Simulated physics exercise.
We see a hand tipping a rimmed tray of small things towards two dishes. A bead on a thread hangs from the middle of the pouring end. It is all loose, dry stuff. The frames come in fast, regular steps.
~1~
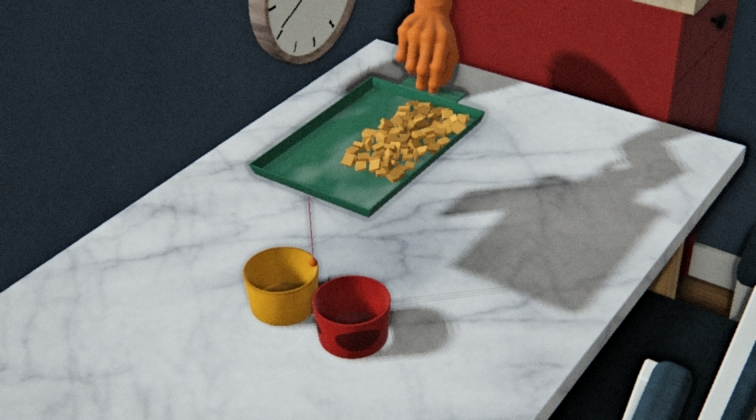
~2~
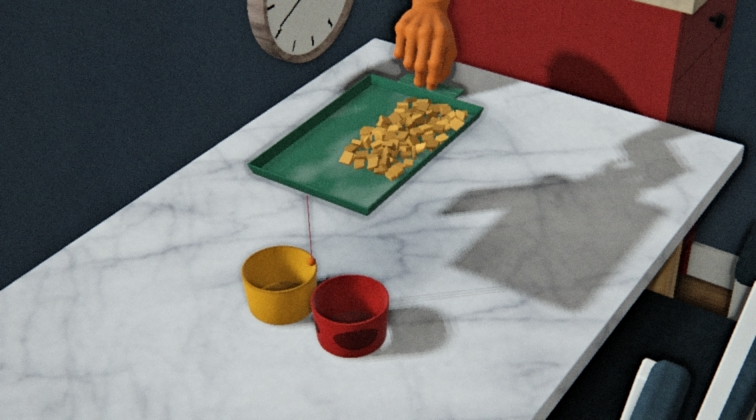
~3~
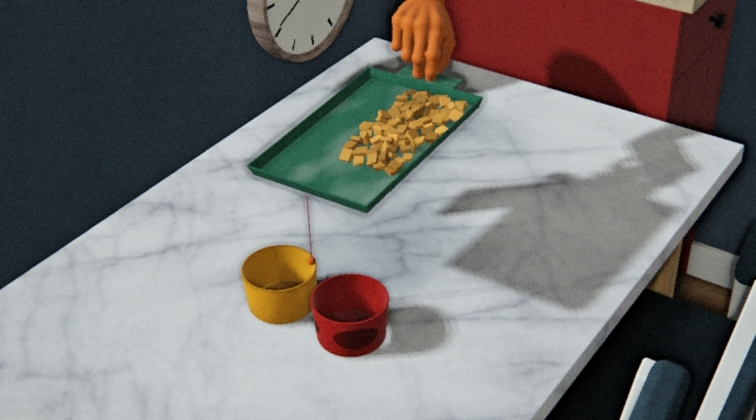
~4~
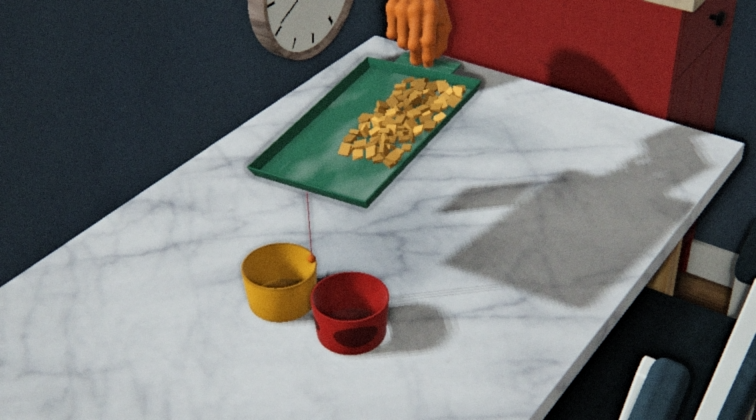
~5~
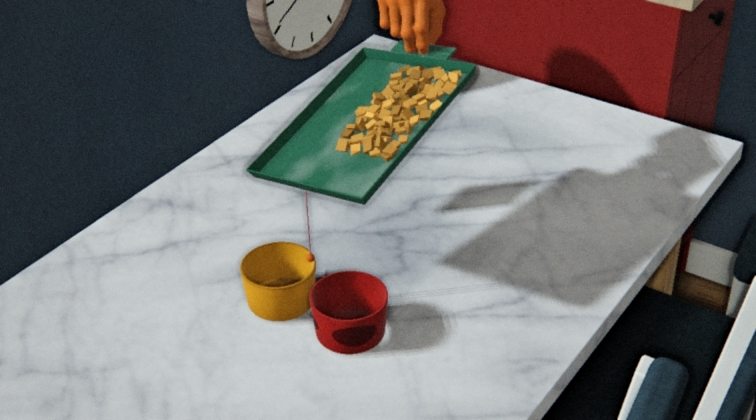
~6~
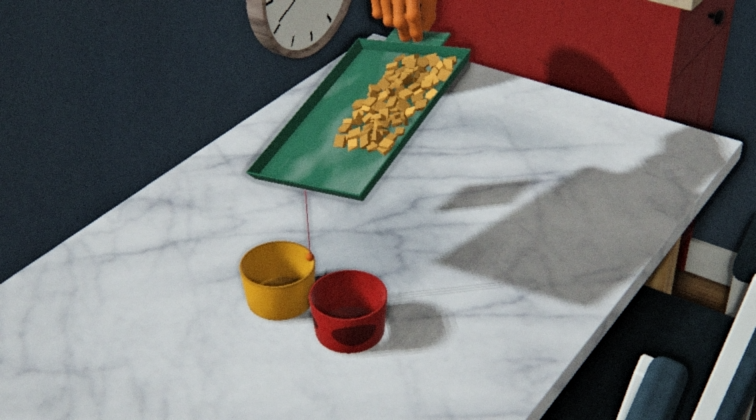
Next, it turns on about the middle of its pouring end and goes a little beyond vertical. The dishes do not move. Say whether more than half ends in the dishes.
The two hold only the smaller part of the load.
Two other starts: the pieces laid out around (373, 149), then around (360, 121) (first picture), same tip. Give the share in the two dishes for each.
First some 50, then 40 per cent.
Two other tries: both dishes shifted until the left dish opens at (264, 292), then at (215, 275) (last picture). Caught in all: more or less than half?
The first try: The smaller part. The second: Less than half.
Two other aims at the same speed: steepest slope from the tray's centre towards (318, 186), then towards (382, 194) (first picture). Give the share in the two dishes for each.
In turn 30 and 80 in a hundred.
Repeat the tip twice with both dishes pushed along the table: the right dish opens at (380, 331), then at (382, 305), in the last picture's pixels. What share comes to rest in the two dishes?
Roughly 0 per cent, and 0 per cent.
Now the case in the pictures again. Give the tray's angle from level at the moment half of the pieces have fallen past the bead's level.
Around 75° of tilt.
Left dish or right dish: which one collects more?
The winner is left.
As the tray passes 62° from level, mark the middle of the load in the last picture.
At about (274, 165).
Soon after the last picture, tray tipped steeply; most on the tray; a small part in the air.
A little later, tray tipped right over; a small part on the tray; about a quarter in the left dish; about half outside both; a small part in the air.
Later still, tray tipped past a quarter turn; about a third in the left dish; about two thirds outside both.
At rest, tray tipped past a quarter turn; none in the right dish; about a third in the left dish; about two thirds outside both.
